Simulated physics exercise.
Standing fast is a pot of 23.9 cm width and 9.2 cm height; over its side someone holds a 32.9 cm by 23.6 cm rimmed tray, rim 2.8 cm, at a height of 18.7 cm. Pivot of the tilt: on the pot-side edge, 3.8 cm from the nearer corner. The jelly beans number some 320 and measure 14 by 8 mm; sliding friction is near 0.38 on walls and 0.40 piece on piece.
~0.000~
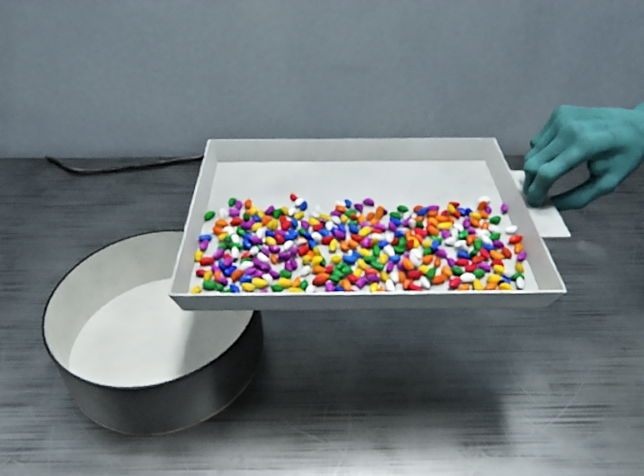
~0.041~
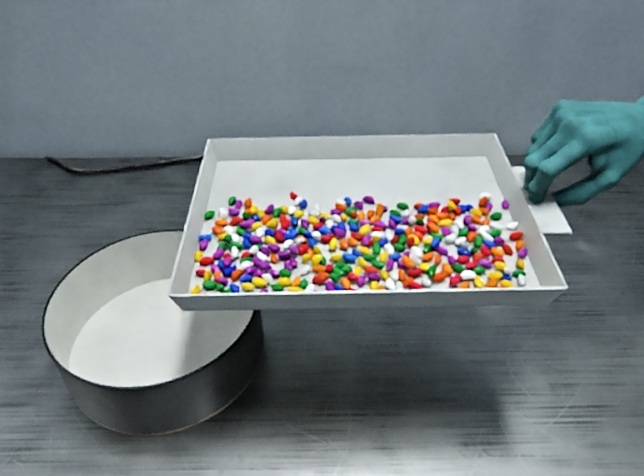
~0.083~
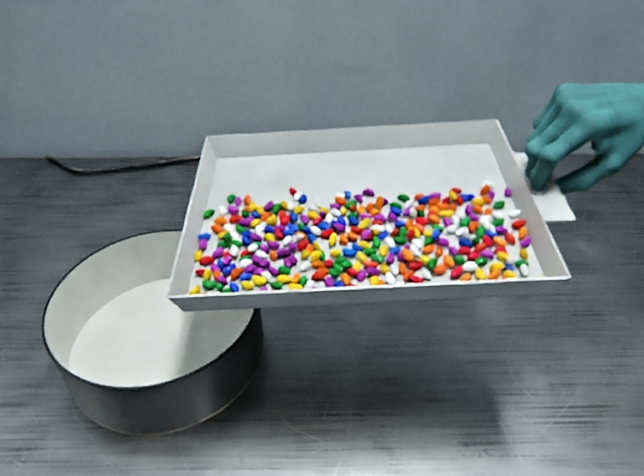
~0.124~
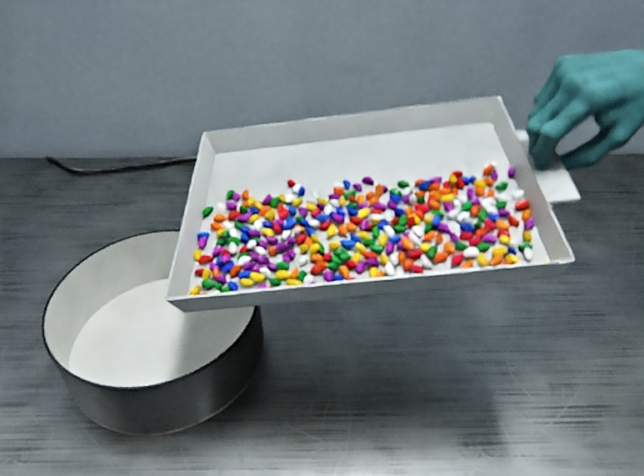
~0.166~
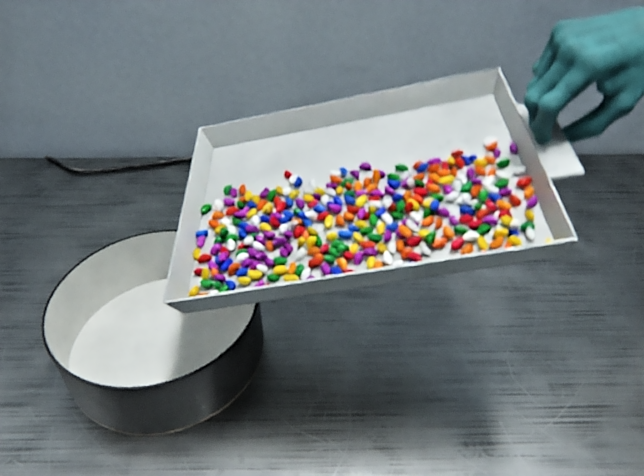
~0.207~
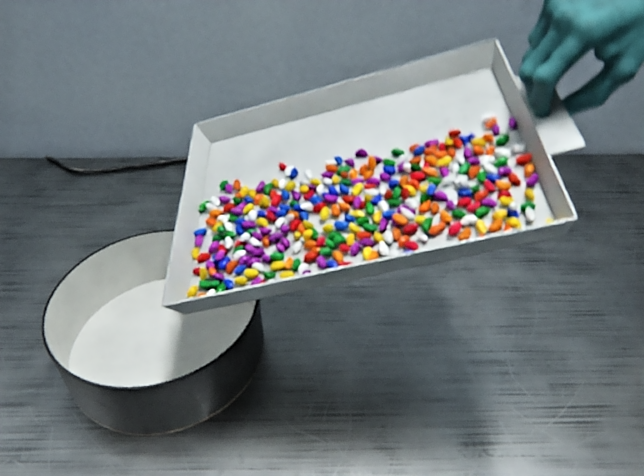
A shallow white rimmed tray of multicoloured jelly beans starts out level above a dark-sided round pot, a teal-gloved hand gripping its right end. The hand lifts that end, slowly and then faster, tilting the tray down toward the left, while the beans stay spread along its front side.
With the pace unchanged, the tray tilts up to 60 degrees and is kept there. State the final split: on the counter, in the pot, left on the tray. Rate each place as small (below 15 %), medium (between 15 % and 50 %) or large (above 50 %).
Counter - medium; pot - medium; left on the tray - medium.
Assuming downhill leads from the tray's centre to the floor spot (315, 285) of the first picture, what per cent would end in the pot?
Roughly 0 per cent.
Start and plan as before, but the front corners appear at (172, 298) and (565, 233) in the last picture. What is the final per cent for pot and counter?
You'd end with pot at 15 and counter at 40.
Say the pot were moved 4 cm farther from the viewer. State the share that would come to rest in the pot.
10 per cent.
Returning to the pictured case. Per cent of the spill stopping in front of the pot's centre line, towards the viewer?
I'd put it at around 100 per cent.
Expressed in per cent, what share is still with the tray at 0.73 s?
Around 75 percent.
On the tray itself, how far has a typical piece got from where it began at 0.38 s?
It has moved some 2 cm from its start.
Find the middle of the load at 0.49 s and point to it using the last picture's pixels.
Expected load position: Near (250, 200).
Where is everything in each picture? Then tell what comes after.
Tray tilt 0 degrees, front corners at (178, 289) and (555, 285); middle of the pieces at (353, 245); pot at (154, 298), in the first picture.
Tray tilt 1 degrees, front corners at (178, 289) and (556, 282); middle of the pieces at (353, 243), in the second picture.
Tray tilt 4 degrees, front corners at (177, 290) and (559, 271), lowest corner left front; middle of the pieces at (352, 237), in the third picture.
Tray tilt 8 degrees, front corners at (174, 292) and (562, 254), lowest corner left front; middle of the pieces at (351, 228), in the fourth picture.
Tray tilt 14 degrees, front corners at (172, 295) and (564, 233), lowest corner left front; middle of the pieces at (349, 217), in the fifth picture.
Tray tilt 19 degrees, front corners at (170, 297) and (564, 213), lowest corner left front; middle of the pieces at (345, 207); pot at (154, 298). The tray's pace is about 130 degrees a second, in the sixth picture.
Then, at 0.38 s, tilt 41 degrees; the tray holds 100 %, the pot 0 %.
Then, at 0.49 s, tilt 55 degrees; the tray holds 100 %, the pot 0 %.
After 0.73 s, tilt 60 degrees; the tray holds 75 %, the pot 0 %.
By 2.3 s all is still; counter 30 %, pot 30 %, tray 40 %.
